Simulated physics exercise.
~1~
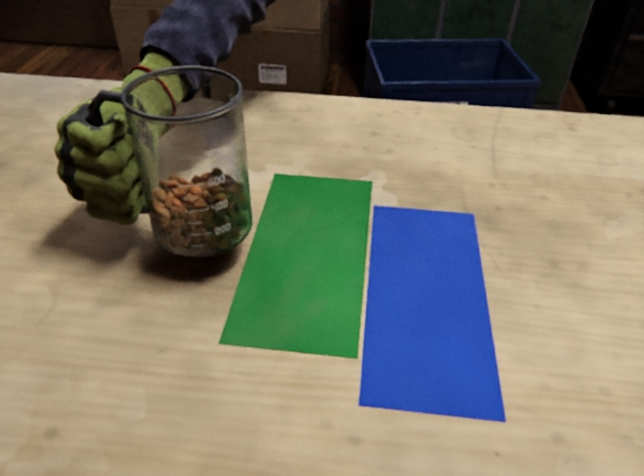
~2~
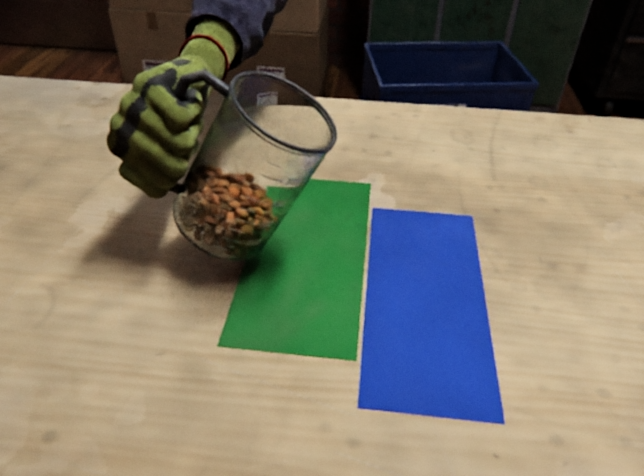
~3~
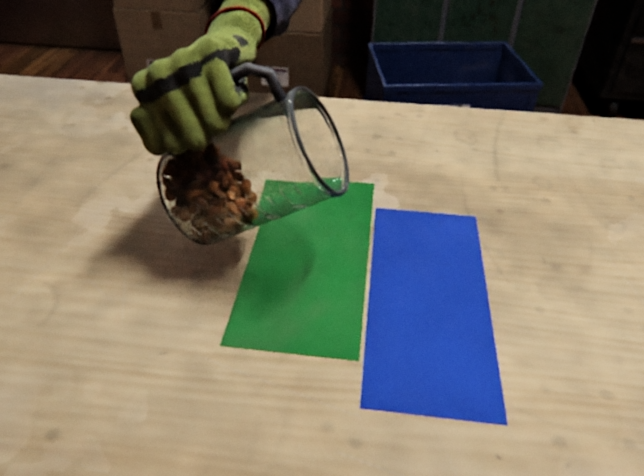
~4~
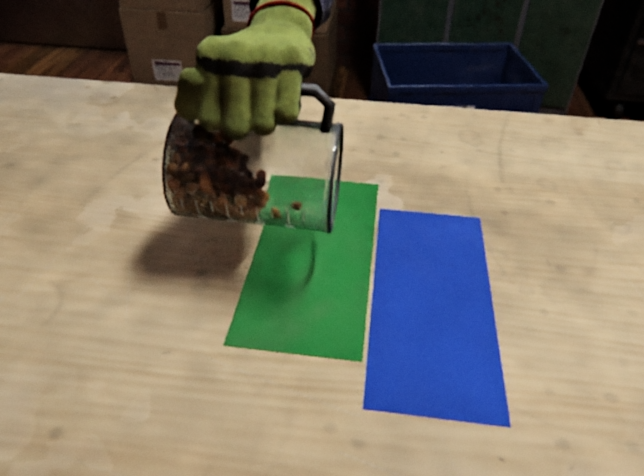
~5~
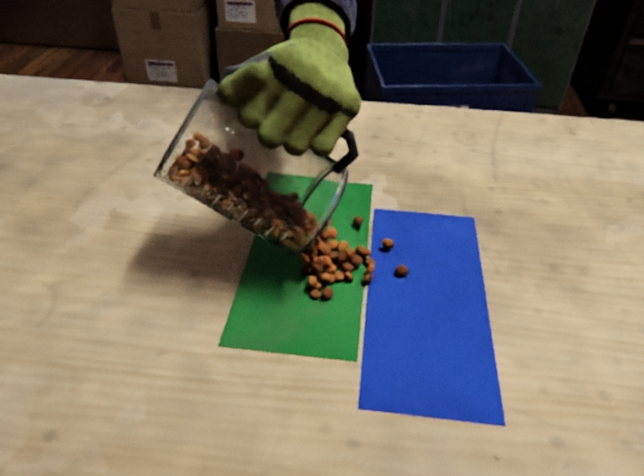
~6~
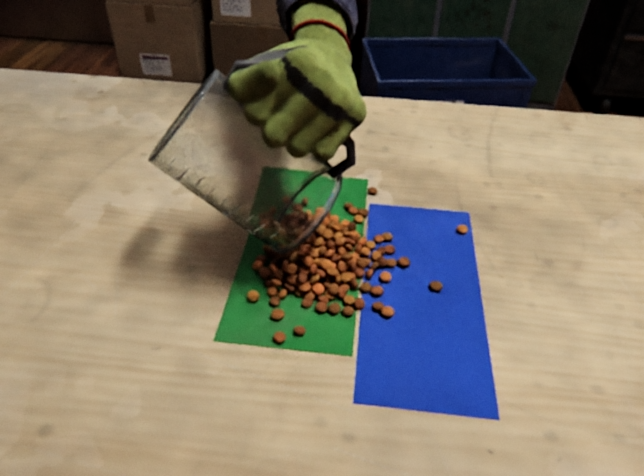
A gloved hand lifted a glass jug of brown kibble, moved it right and tipped it over until the pieces tumbled out, piling mostly on the green mat while some scattered onto the blue one, leaving the jug nearly empty.
